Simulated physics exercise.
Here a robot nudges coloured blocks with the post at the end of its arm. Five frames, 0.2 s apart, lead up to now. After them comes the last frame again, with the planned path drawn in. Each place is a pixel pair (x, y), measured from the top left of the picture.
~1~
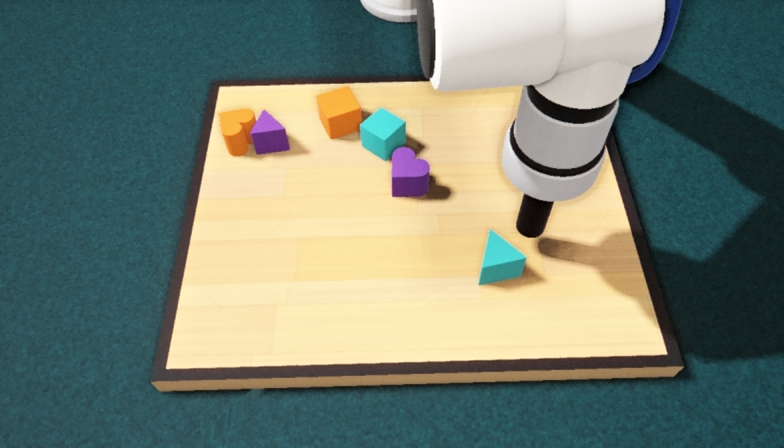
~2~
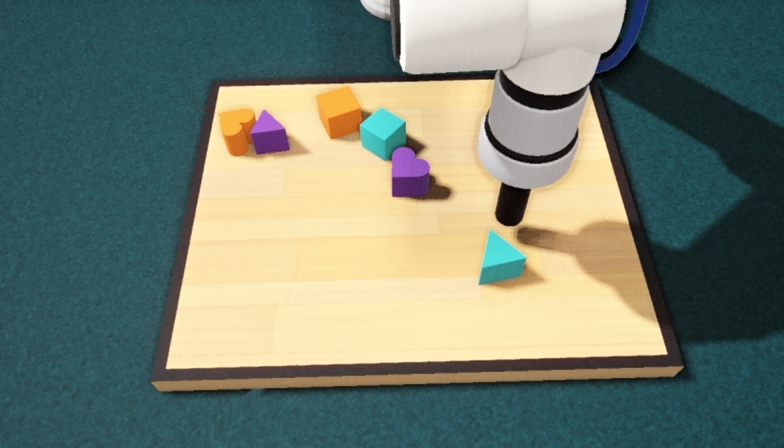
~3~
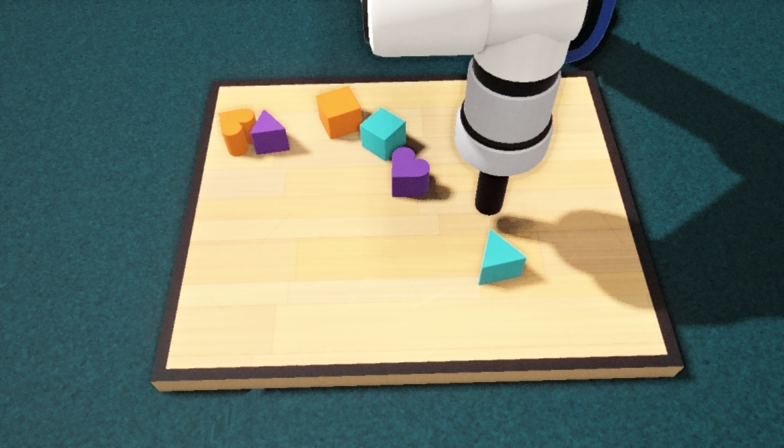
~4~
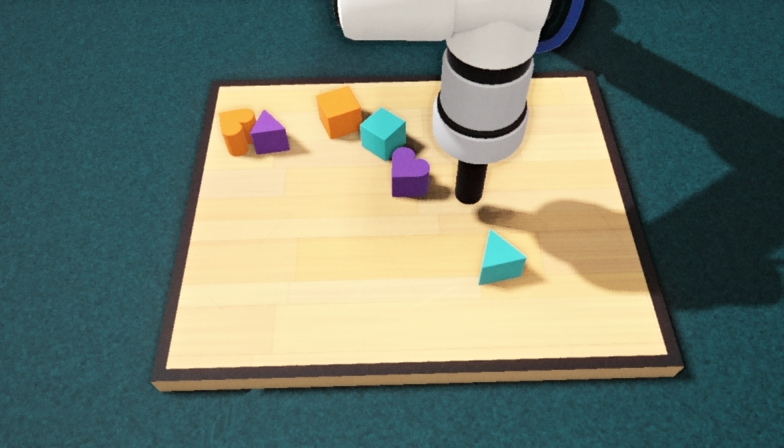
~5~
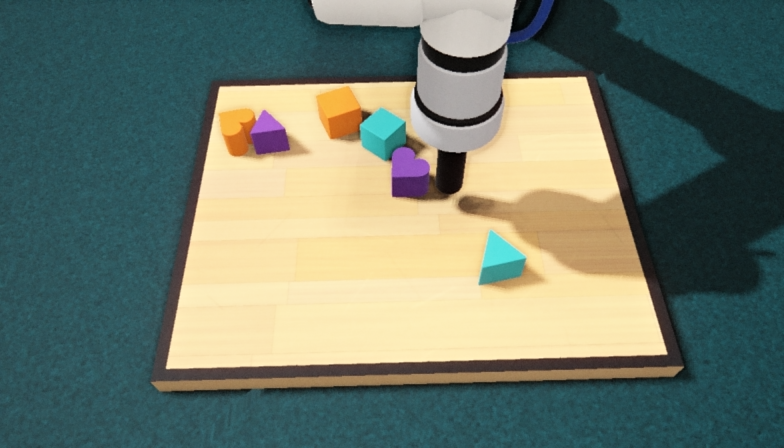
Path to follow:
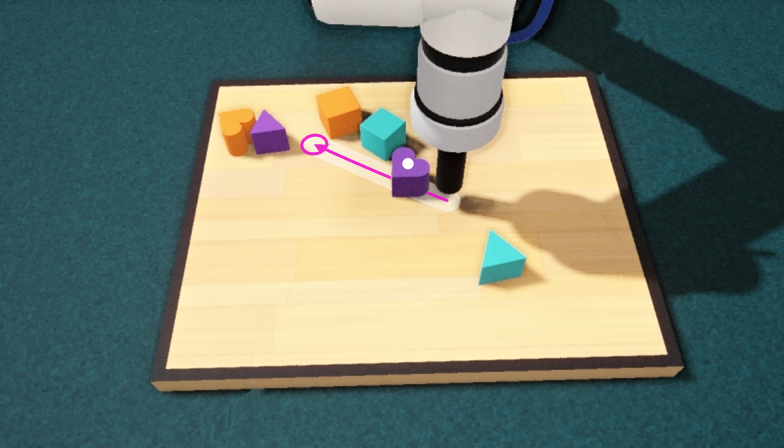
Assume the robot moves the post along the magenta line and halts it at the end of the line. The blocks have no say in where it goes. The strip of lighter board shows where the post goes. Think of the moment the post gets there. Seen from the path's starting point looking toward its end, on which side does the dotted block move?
It moves over to the left.
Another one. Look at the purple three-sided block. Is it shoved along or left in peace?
Put simply, it goes somewhere else.
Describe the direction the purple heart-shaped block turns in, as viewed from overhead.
From overhead, the rotation is counterclockwise.
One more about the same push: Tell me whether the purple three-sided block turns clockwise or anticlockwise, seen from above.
Direction: Clockwise.
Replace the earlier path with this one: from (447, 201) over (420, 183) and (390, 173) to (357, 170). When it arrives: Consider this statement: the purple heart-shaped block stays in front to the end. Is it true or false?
The claim holds.
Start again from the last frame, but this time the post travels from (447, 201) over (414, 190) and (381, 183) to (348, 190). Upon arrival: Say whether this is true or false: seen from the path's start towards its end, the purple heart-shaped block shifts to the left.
False.
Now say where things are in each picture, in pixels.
In the first frame, post's lower end (530, 228); orange heart-shaped block (235, 120); purple three-sided block (266, 123); orange square block (338, 101); purple heart-shaped block (408, 164).
In the second frame, post (509, 217); blocks still.
In the third frame, post (488, 206); blocks still.
In the fourth frame, post (468, 195); blocks still.
In the fifth frame, post (449, 185); orange heart-shaped block (235, 120); purple three-sided block (266, 123); orange square block (338, 101); purple heart-shaped block (408, 164).
Drawn move, in a line from (447, 201) to (314, 144); the dot is on the purple heart-shaped block.
On the path given first. One third of the way, post (399, 165); purple heart-shaped block (366, 149).
Two thirds of the way, post (353, 146); purple heart-shaped block (320, 135), turned 20° anticlockwise.
At the end, post (311, 128); orange heart-shaped block (226, 119), turned 20° clockwise; purple three-sided block (247, 130), turned 40° clockwise; orange square block still; purple heart-shaped block (279, 128), turned 75° anticlockwise.
